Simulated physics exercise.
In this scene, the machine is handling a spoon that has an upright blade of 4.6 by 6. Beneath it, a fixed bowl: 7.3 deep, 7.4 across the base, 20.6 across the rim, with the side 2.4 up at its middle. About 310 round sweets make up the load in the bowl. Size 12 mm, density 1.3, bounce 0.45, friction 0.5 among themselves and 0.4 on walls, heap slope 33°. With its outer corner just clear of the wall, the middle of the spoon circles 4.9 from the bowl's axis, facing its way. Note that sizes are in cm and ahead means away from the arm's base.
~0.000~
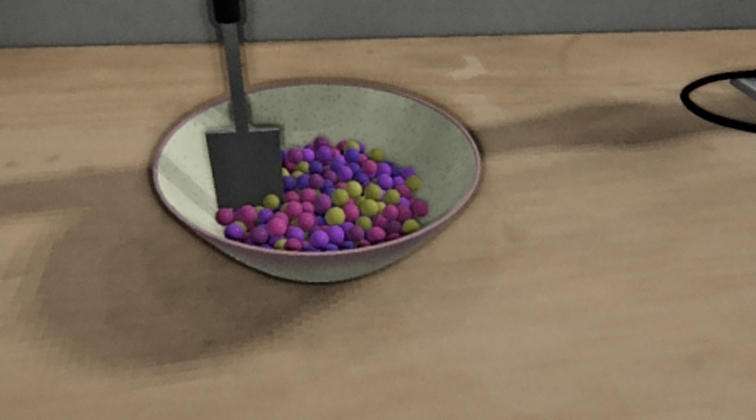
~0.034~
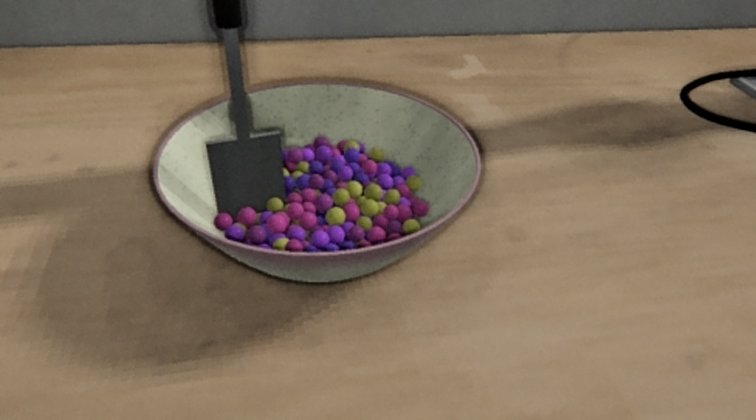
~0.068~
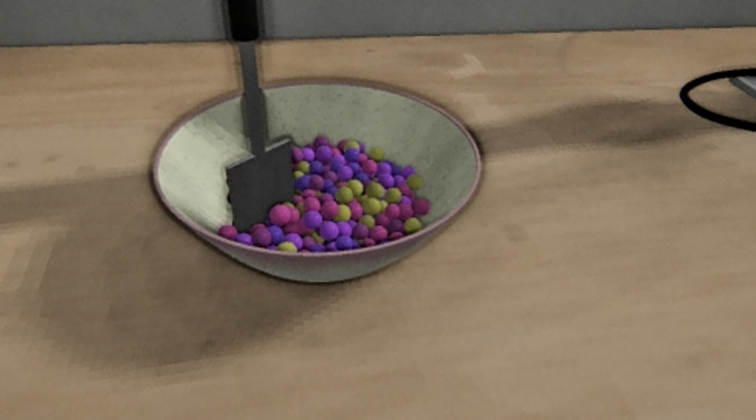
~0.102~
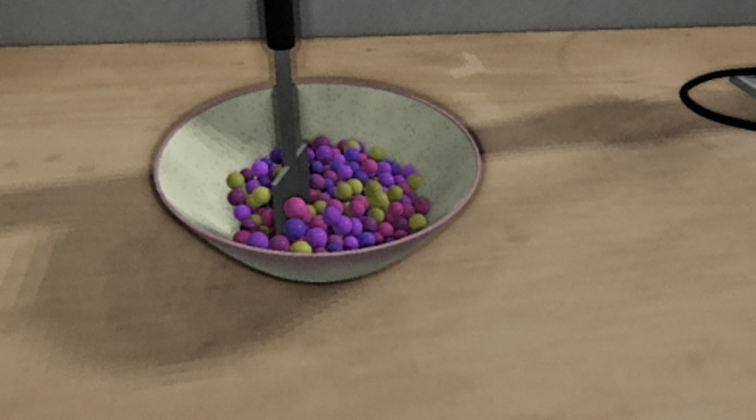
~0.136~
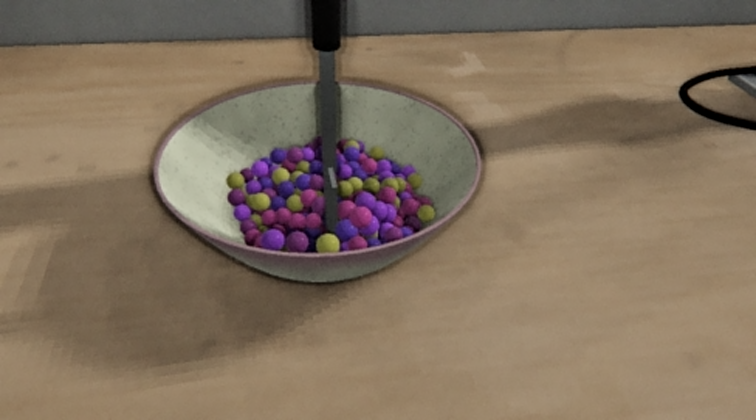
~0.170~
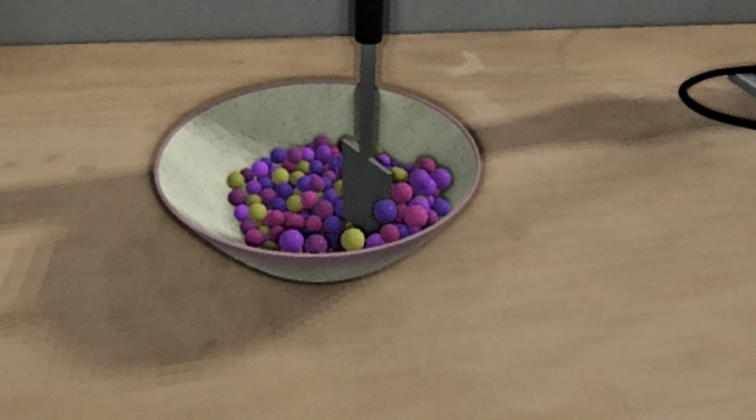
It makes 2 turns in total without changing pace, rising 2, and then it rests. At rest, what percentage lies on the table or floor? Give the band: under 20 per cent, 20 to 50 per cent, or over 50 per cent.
Band: Under 20 per cent.
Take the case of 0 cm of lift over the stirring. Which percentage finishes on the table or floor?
Around 30 %.
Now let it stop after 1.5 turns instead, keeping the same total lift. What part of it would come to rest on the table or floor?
It would be around 10 per cent.
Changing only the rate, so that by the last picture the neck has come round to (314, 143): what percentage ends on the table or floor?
Roughly 0 per cent.
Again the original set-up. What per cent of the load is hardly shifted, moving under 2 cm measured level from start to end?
Estimate: 50 per cent.
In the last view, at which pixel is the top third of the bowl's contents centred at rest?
Close to (328, 176).
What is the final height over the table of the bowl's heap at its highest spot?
I'd say close to 6.0 centimetres.
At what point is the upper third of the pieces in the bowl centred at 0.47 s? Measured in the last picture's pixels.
Somewhere around (277, 169) in the last view.
By 0.47 s, 353° round, highest piece 9 above the table; 281 in the bowl, 25 on the table or floor, 8 in flight or on the tool.
By 0.76 s, 227° round, highest piece 6 above the table; 280 in the bowl, 34 on the table or floor.
By 1.11 s, 0° round, highest piece 5 above the table; 280 in the bowl, 34 on the table or floor.
By 1.81 s, 0° round, highest piece 5 above the table; 280 in the bowl, 34 on the table or floor.
Final count, 280 in the bowl, 34 on the table or floor. That is 11 % on the table or floor.
